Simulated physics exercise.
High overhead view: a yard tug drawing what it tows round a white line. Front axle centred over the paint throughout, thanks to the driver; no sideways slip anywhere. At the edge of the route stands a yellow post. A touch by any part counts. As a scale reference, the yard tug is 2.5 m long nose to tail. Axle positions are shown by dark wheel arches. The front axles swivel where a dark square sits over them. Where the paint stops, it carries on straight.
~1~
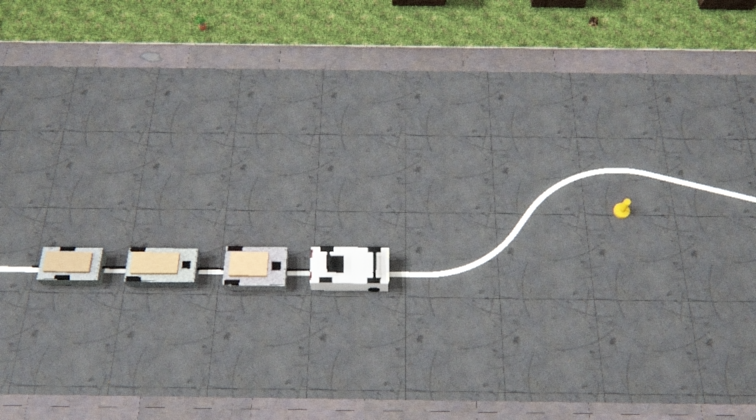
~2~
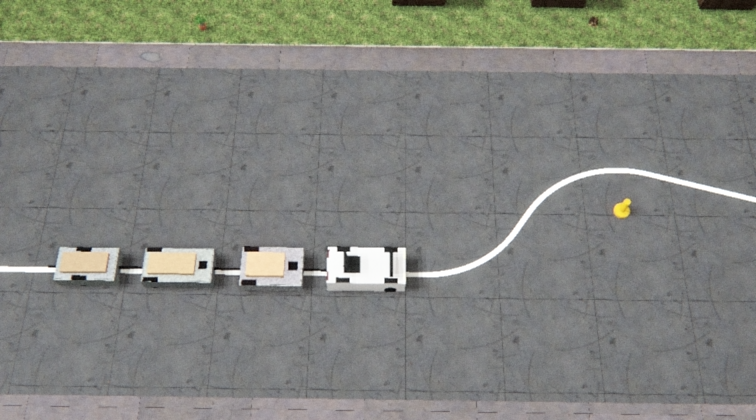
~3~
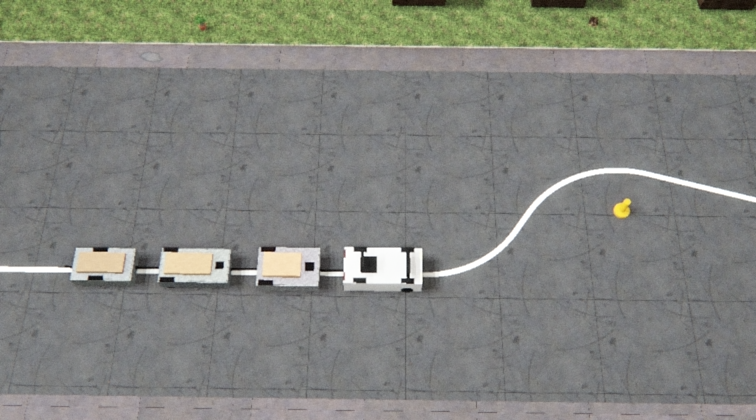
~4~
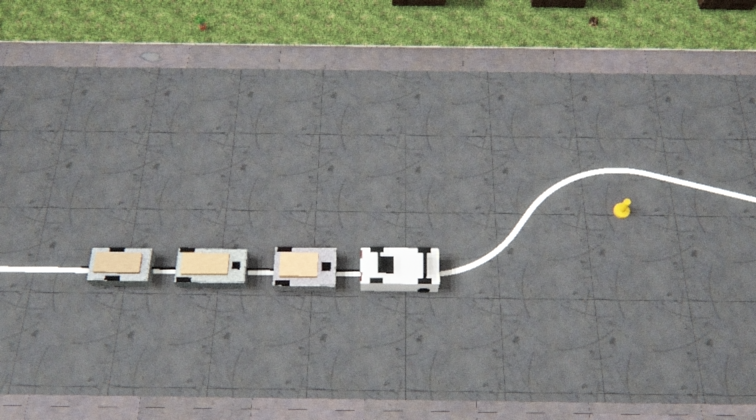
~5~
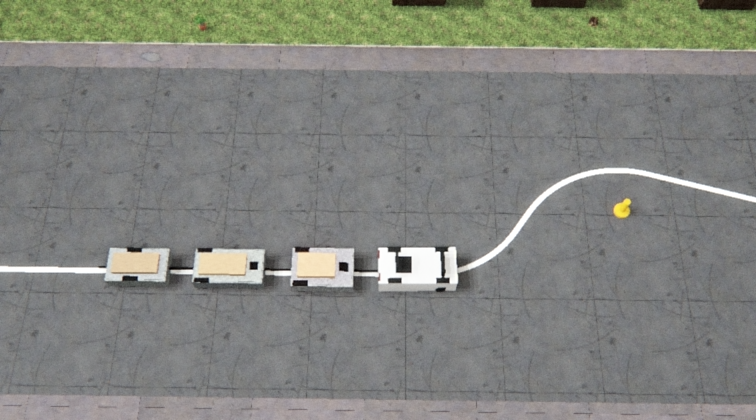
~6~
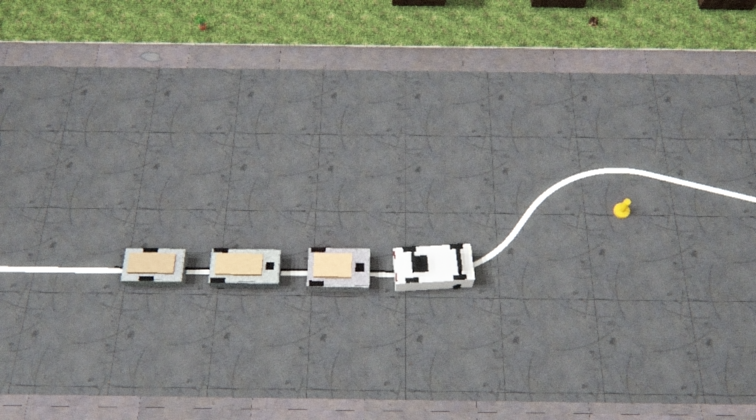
To begin with, a white yard tug with three trailers in a row behind it sits on a straight stretch of white line, left of a small yellow post. It drives steadily to the right, the trailers following in line, then turns slightly upward as the line starts to curve.
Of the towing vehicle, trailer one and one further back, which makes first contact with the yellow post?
Answer: A rear trailer.
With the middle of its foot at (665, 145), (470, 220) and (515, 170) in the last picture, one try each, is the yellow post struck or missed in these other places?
Results in order - no collision, collision, no collision.
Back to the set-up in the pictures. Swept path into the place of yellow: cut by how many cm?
Result - yellow: 15.
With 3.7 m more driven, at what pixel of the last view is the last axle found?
Roughly at (257, 266).
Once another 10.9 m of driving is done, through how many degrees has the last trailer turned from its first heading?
Roughly 25°.
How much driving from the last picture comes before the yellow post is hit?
After roughly 15.5 metres.
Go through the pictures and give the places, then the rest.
The first frame shows nose (384, 266); last axle (65, 263); still straight; yellow (623, 208); 3 trailers.
The second frame shows nose (400, 266); last axle (81, 263); still straight.
The third frame shows nose (417, 266); last axle (98, 264); still straight.
The fourth frame shows nose (434, 266); last axle (115, 264); still straight.
The fifth frame shows nose (452, 265); last axle (132, 264); turned 1°.
The sixth frame shows nose (468, 262); last axle (148, 264); turned 4°; yellow (623, 208).
After another 5.7 m, the last axle is at (316, 266) of the last picture, 5 cm off the line.
After another 11.4 m, the last axle is at (473, 231) of the last picture, 85 cm off the line.
After another 15.7 m, the last axle is at (587, 190) of the last picture, 80 cm off the line; the third trailer has hit yellow.
After another 22.8 m, the last axle is out of the picture, 10 cm off the line; 1 of 1 struck in all.
